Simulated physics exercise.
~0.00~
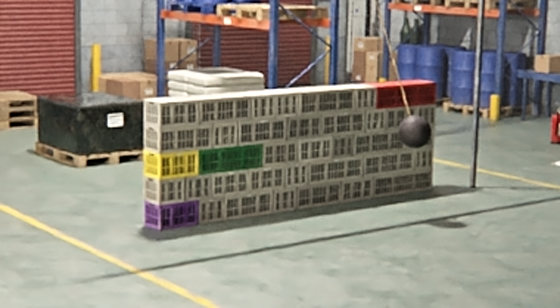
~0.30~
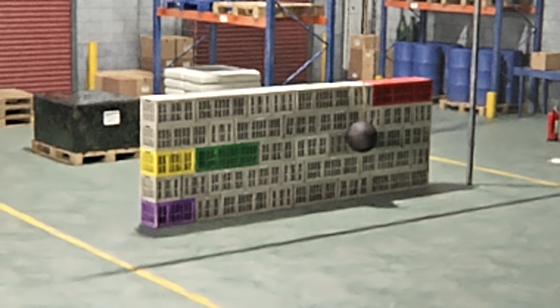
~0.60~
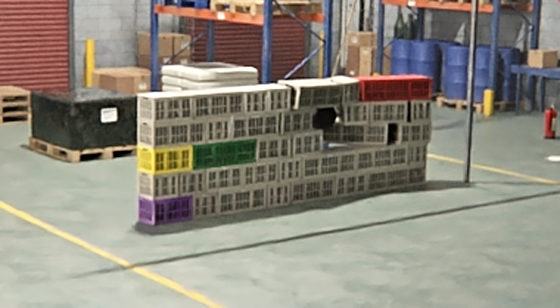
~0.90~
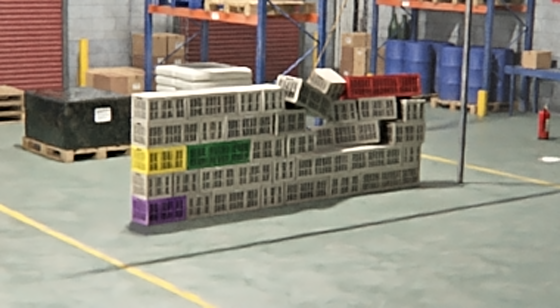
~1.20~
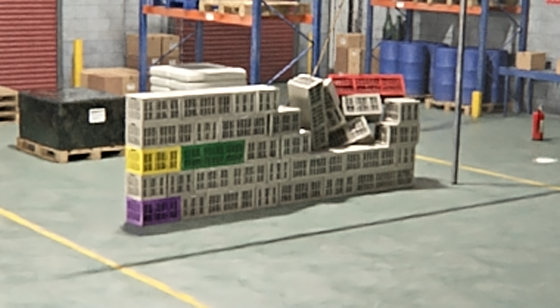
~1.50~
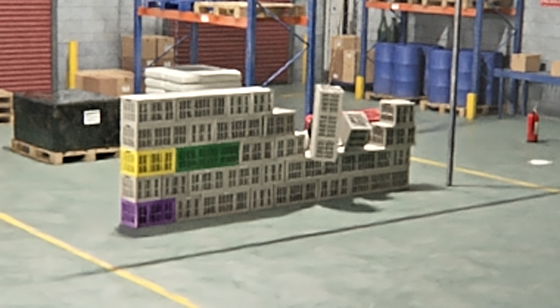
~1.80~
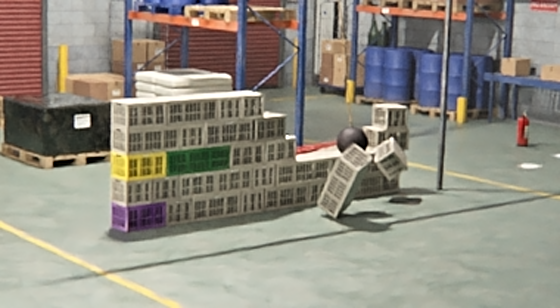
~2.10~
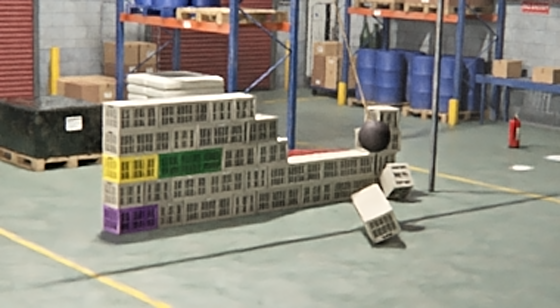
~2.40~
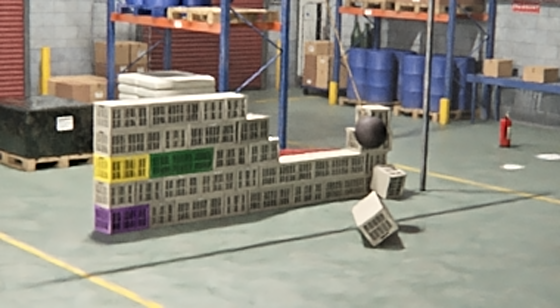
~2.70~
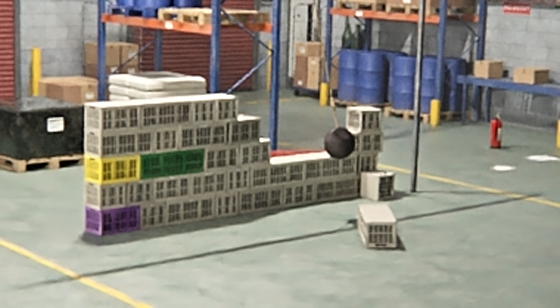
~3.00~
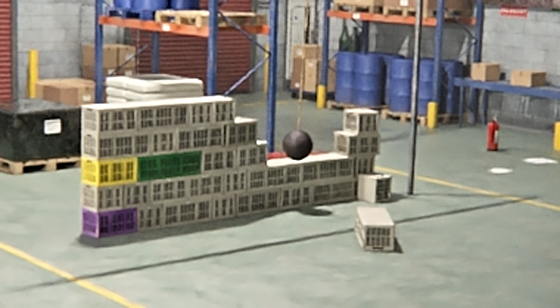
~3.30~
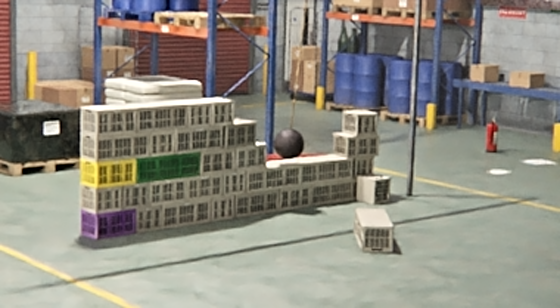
In a warehouse, a dark ball swung into the right side of a wall of stacked crates, knocking the red crate and several others down, then swung back and forth over the gap while the green, yellow and purple crates stayed in place.
